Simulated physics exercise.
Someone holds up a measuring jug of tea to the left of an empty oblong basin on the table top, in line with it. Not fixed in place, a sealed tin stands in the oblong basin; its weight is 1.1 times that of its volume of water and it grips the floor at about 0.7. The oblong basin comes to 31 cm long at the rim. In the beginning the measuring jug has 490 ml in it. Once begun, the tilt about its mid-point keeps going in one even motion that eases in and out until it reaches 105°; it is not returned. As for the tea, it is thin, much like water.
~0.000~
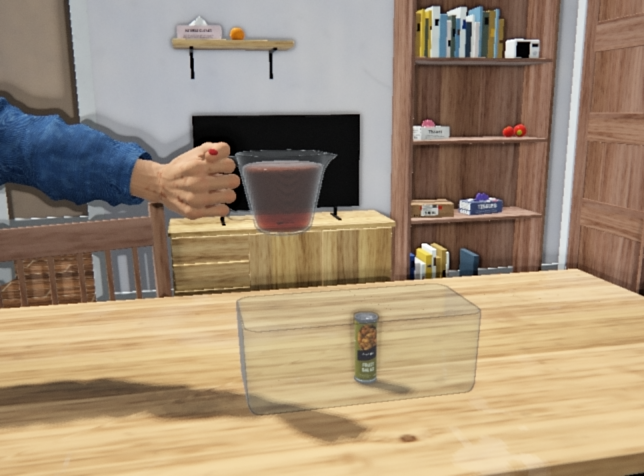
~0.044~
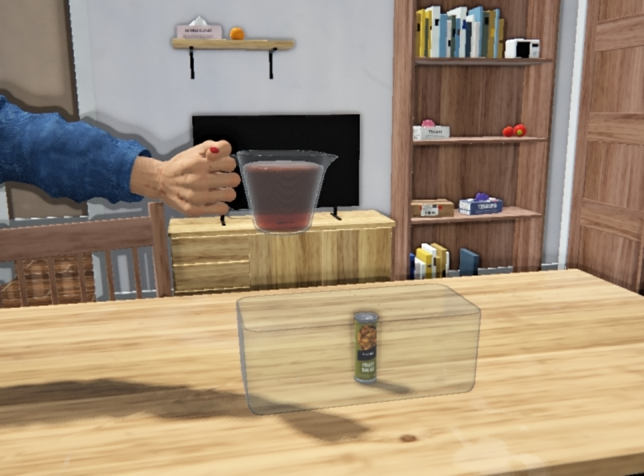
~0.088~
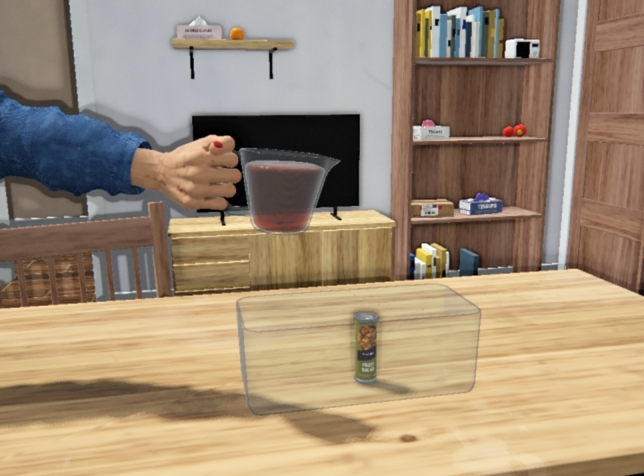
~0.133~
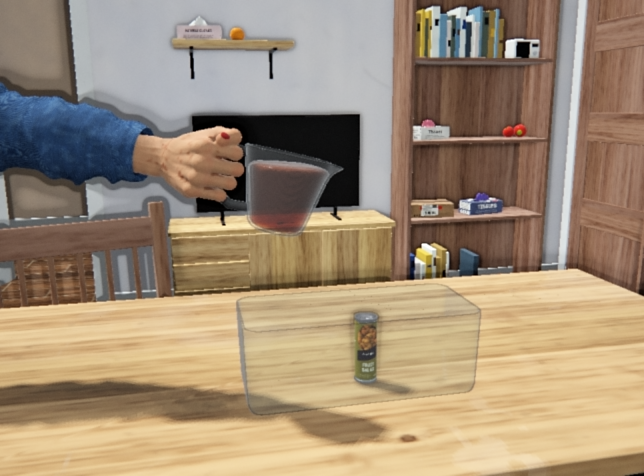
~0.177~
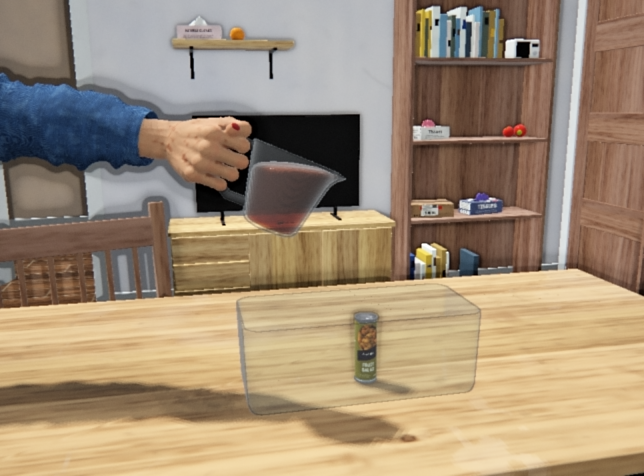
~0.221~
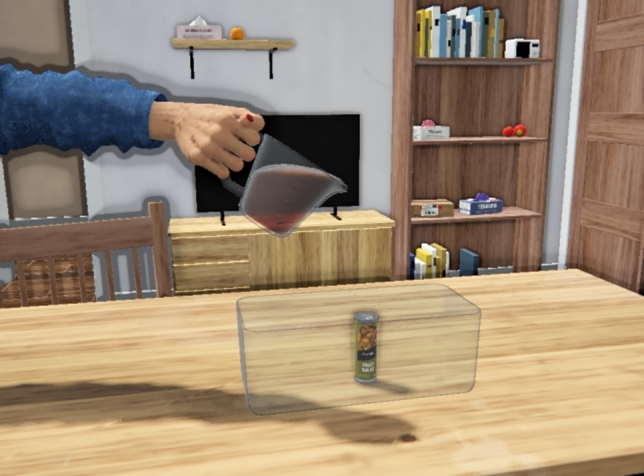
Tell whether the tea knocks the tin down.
I'd say it will come down.
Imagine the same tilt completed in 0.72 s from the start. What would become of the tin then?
Then the tin does not tip.
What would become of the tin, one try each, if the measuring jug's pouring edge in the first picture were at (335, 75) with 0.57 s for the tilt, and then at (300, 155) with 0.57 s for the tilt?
First it remains upright; then it falls.
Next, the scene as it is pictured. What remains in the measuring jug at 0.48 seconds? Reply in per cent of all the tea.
Remaining: Near 34 % of the total.
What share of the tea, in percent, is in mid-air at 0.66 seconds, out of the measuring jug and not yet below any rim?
About 12 per cent.
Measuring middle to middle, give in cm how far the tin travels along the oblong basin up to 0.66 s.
Close to 0 cm.
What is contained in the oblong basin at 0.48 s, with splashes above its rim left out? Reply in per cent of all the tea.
About 30%.
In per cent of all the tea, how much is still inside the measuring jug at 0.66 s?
Remaining share: Approx. 3 %.
Then, 0.48 s in, the tilt is 98° and 35 per cent is still to pour; the tin stands where it began.
Then, 0.66 s in, the tilt is 105° and 3 per cent is still to pour; the tin stands where it began.
Then, 0.86 s in, the tilt is 105° and 0 per cent is still to pour; the tin lies on its side.
Then, 1.07 s in, the tilt is 105° and 0 per cent is still to pour; the tin lies on its side.
Finally, the tin lies on its side.
